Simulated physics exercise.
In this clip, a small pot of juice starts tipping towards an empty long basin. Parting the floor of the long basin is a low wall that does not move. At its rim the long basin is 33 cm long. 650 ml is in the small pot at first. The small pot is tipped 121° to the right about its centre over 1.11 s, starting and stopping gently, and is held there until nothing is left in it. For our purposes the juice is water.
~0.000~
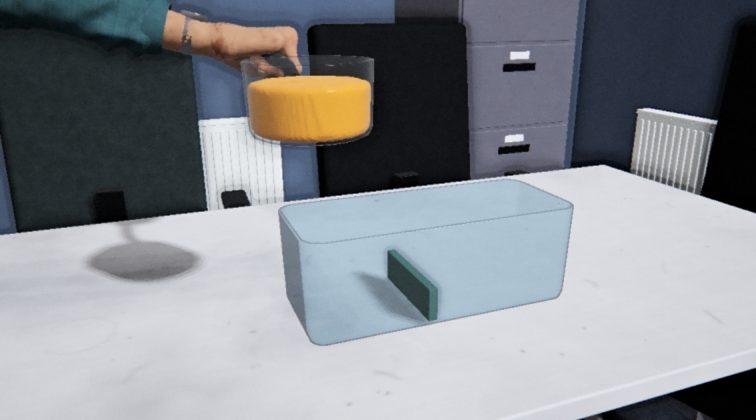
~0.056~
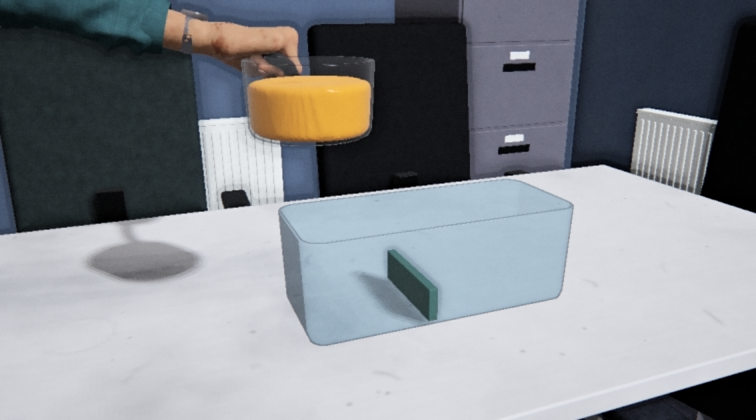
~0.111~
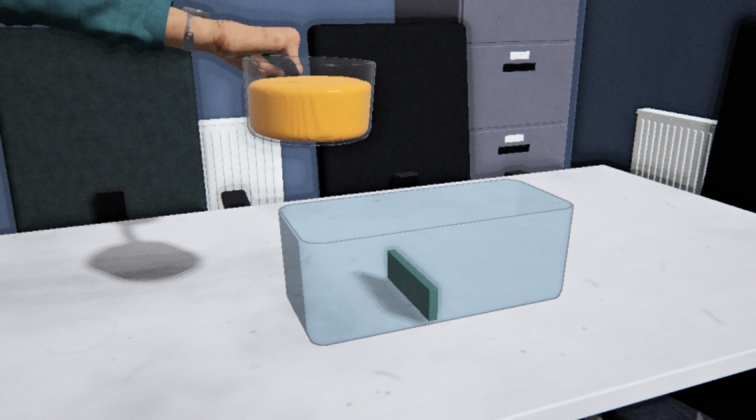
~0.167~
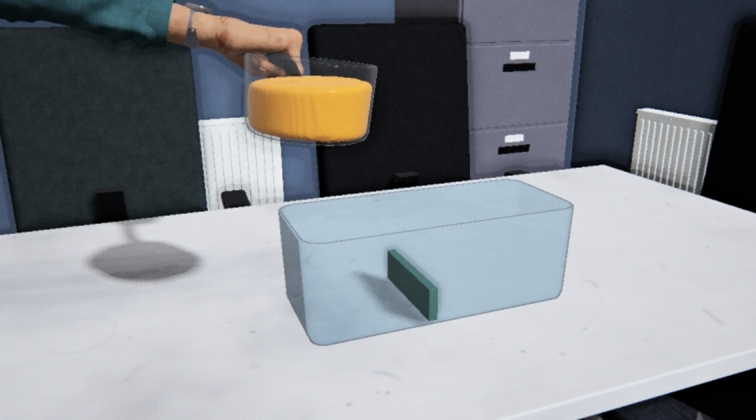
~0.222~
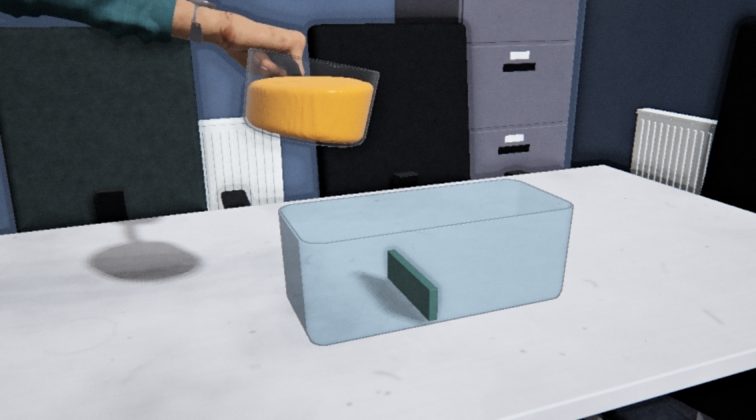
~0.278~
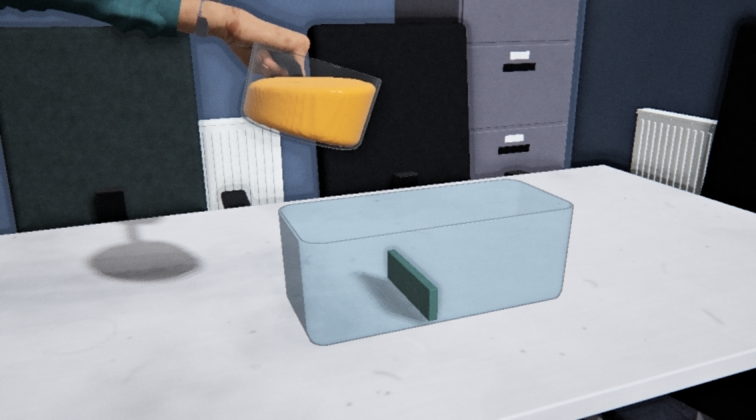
At the start, a hand holds a clear pot of orange juice level above a white table, up and to the left of an empty, see-through long basin with a low green wall inside. The hand then gently tilts the pot a little to the right, while the basin and wall stay still.
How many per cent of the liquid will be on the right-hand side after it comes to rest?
Some 60 per cent will be on the right-hand side.
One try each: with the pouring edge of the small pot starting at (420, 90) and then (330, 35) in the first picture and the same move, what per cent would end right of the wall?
The first try gives 90 percent and the second 20 percent.
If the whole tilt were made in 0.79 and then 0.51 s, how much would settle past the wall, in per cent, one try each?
I'd say 55 percent on the first go, 40 percent on the next.
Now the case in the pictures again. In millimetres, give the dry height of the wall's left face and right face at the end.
I'd say some 26 mm on the left and some 24 mm on the right.
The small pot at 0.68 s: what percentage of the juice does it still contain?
Close to 46 percent of the liquid remains at that time.
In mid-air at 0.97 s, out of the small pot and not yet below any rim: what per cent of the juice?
Close to 7 per cent.
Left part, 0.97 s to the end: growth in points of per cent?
It comes to near 10 per cent.
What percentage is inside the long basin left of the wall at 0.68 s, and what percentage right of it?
2 on the left, 16 on the right, roughly.
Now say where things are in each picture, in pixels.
Tilt 0°; pouring edge (369, 60); surface from (247, 86) to (365, 80); the long basin's rim runs from (289, 226) to (544, 193); the wall's top is at (411, 269), in the first frame.
Tilt 1°; pouring edge (369, 61); surface from (247, 86) to (364, 80), in the second frame.
Tilt 3°; pouring edge (370, 64); surface from (248, 86) to (365, 81), in the third frame.
Tilt 7°; pouring edge (372, 68); surface from (249, 86) to (366, 81), in the fourth frame.
Tilt 12°; pouring edge (374, 74); surface from (248, 85) to (368, 82), in the fifth frame.
Tilt 18°; pouring edge (375, 81); surface from (248, 86) to (369, 83), in the sixth frame.
Then, 0.68 s in, the tilt is 81° and 47 per cent is still to pour, 2 is left of the wall and 15 right of it.
Then, 0.97 s in, the tilt is 116° and 4 per cent is still to pour, 30 is left of the wall and 59 right of it.
Then, 1.28 s in, the tilt is 121° and 0 per cent is still to pour, 40 is left of the wall and 60 right of it.
Then, 1.61 s in, the tilt is 121° and 0 per cent is still to pour, 40 is left of the wall and 60 right of it.
Finally, 40 per cent lies left of the wall, 60 right of it and 0 outside.
